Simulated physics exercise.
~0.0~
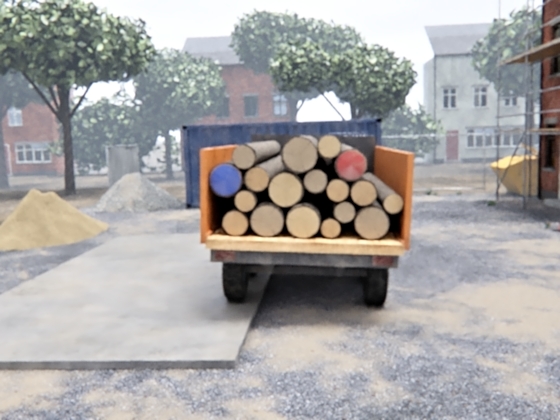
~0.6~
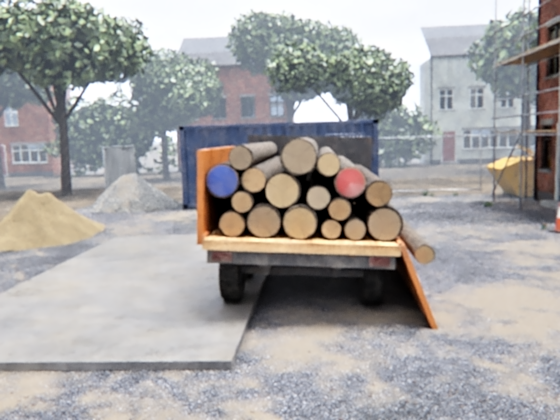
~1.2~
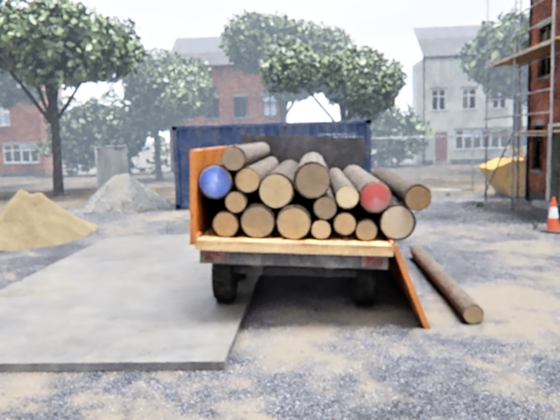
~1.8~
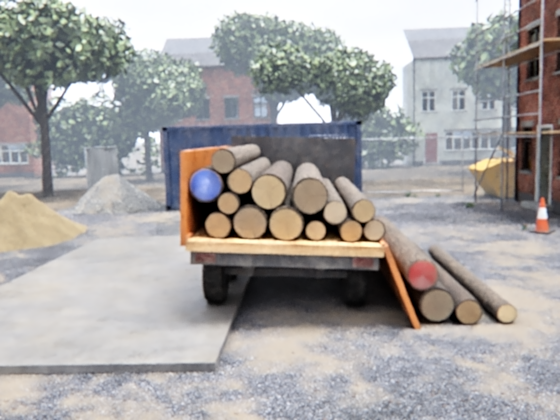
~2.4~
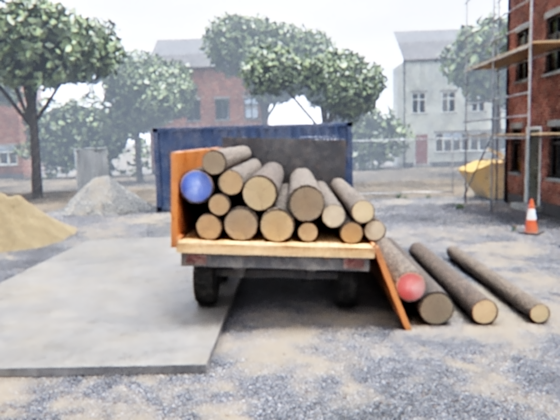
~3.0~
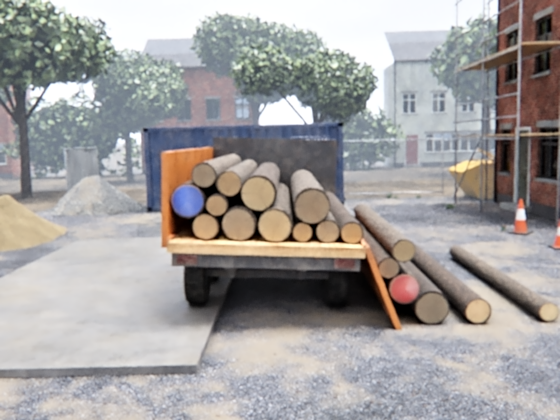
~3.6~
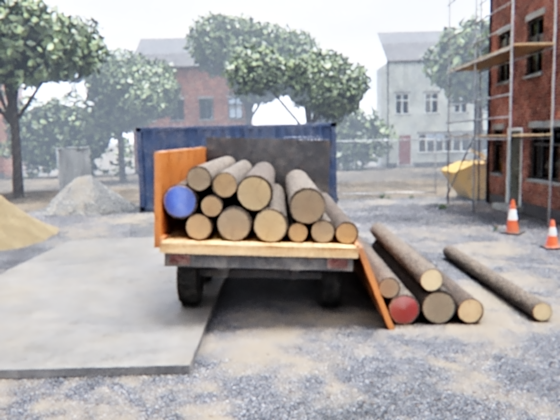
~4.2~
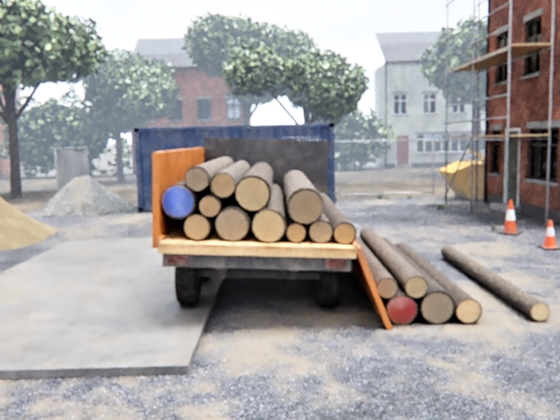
In the video, a farm trailer stacked with logs, one blue-ended and one red-ended, stands in a yard as its right side board drops open. Several logs, including the red one, roll off and settle on the ground to the right, while the blue one stays aboard.
